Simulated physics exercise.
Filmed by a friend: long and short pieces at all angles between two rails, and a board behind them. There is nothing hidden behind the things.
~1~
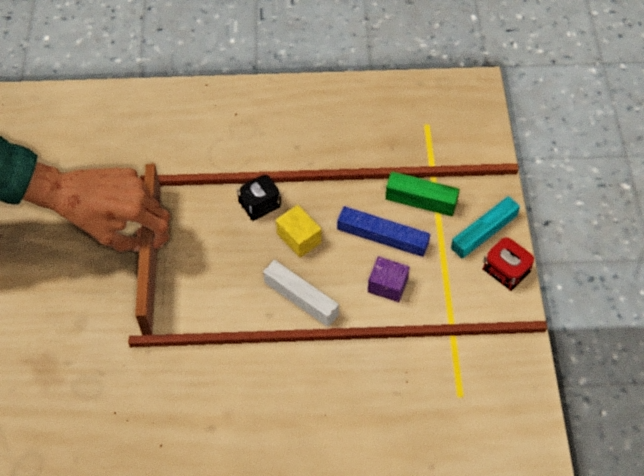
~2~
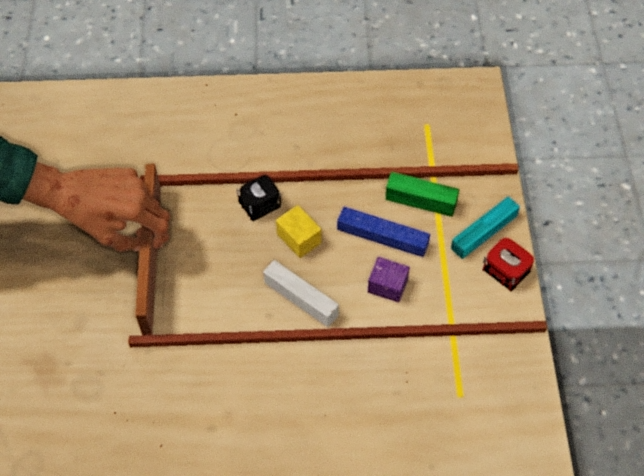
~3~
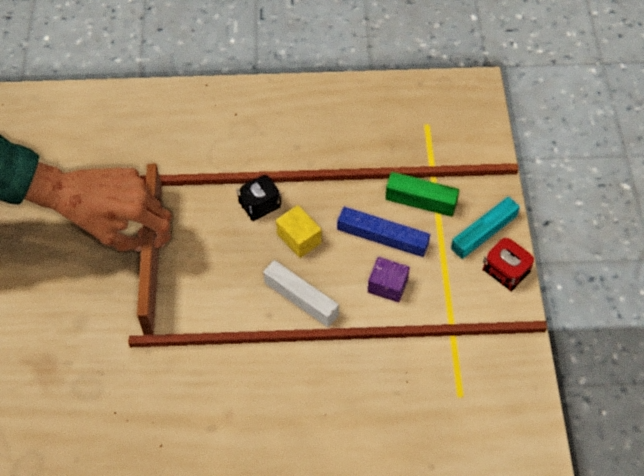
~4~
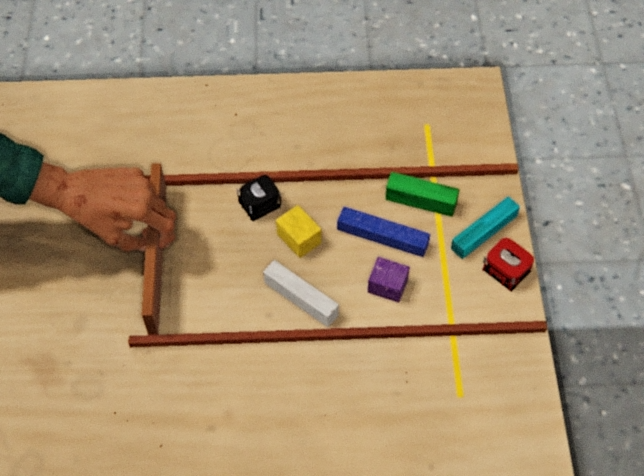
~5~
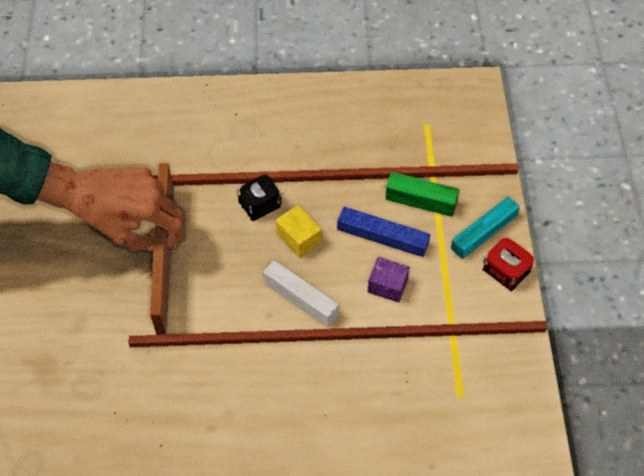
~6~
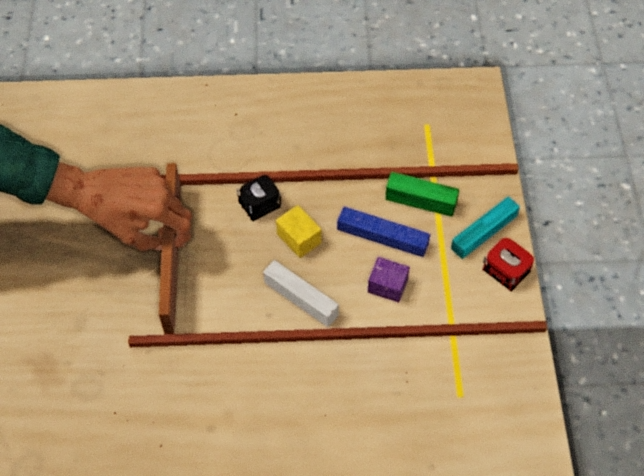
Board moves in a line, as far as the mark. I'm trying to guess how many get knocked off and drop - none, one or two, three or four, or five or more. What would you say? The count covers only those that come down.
I would say one or two.
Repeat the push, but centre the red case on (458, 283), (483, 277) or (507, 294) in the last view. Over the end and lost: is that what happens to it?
At each spot in turn it holds steady, holds steady and holds steady.
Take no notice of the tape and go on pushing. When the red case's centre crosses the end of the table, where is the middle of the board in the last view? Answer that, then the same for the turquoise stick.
The middle sits near (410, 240) for the first and near (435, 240) for the other.
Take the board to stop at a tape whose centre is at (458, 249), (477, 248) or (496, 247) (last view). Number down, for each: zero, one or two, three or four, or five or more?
Number fallen at each tape, in order - just one or two, three or four, either three or four.
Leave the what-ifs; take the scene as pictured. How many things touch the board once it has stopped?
The count comes out at 3.
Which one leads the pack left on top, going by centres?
Closest at the end: The green stick.
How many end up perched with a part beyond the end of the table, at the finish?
Result: 1.
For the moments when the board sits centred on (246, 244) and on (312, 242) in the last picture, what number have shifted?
Counting first: 1, next 4.
Early on, none off yet; red case at rest near (509, 264); turquoise stick at rest near (486, 227); green stick at rest near (422, 194).
Finally, the number that fall off is one or two; lost, turquoise stick and red case.
